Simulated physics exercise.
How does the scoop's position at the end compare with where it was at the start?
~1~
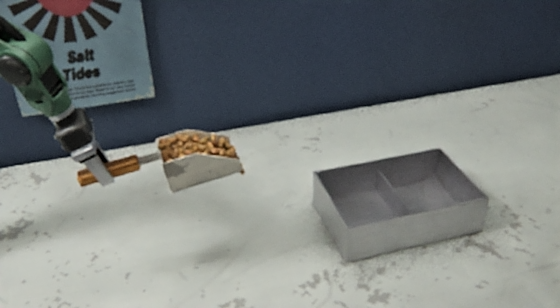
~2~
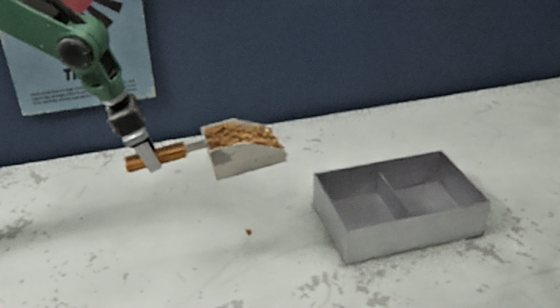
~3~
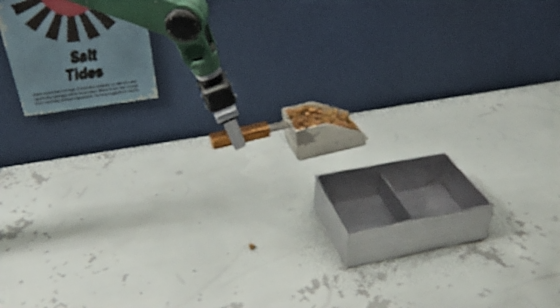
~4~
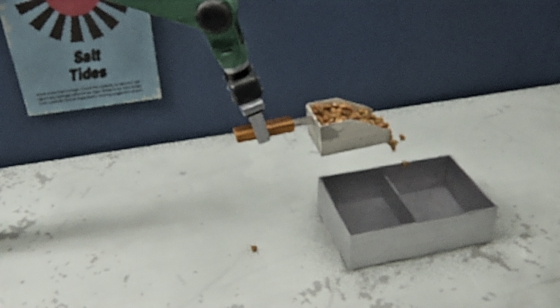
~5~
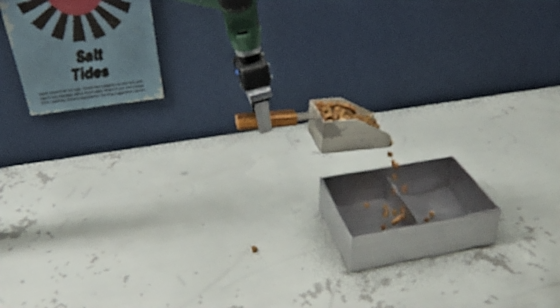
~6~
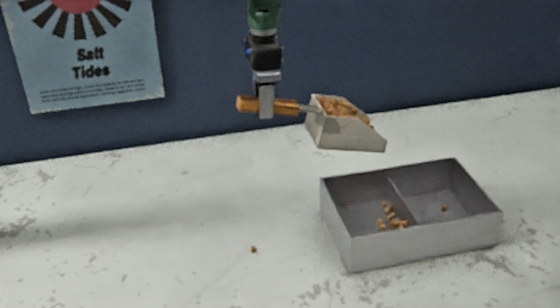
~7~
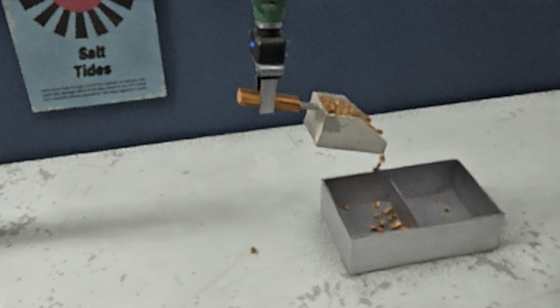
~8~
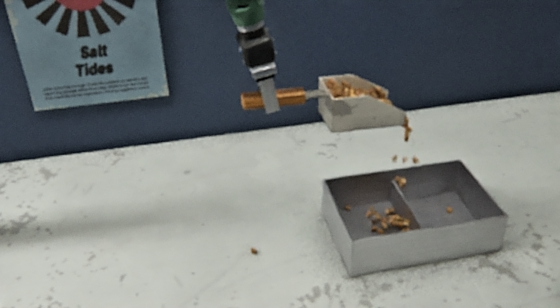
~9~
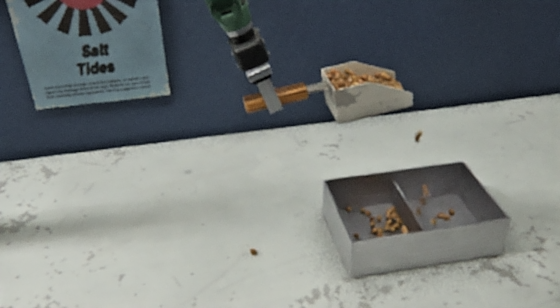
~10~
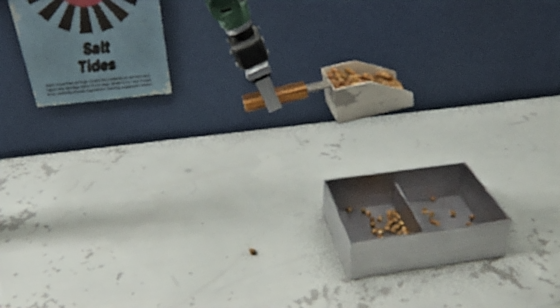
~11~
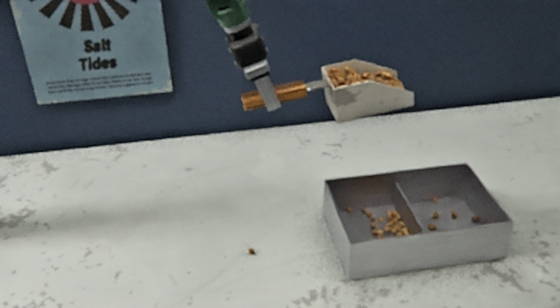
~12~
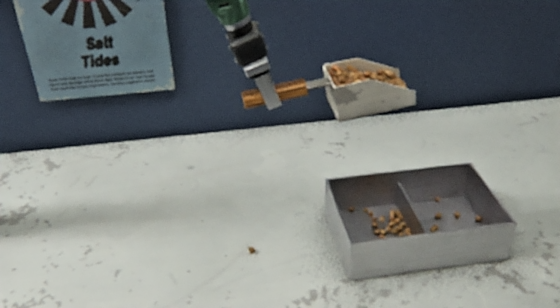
At the start the scoop is on the left, well away from the tray, and by the end it is held farther right and higher up, above the tray.
A green robot arm grips the orange handle of a pale metal scoop heaped with brown beans, above a worn white table seen from slightly above. A grey tray with a dividing wall sits at the right, and a light blue poster hangs on the dark blue wall behind. The arm carries the scoop right, and a stray bean lands on the table. Over the tray the scoop tips forward, spilling beans mostly into the left compartment. It then rises and tilts back as a few more drop into the right one. Finally it hangs still, keeping most of its load.
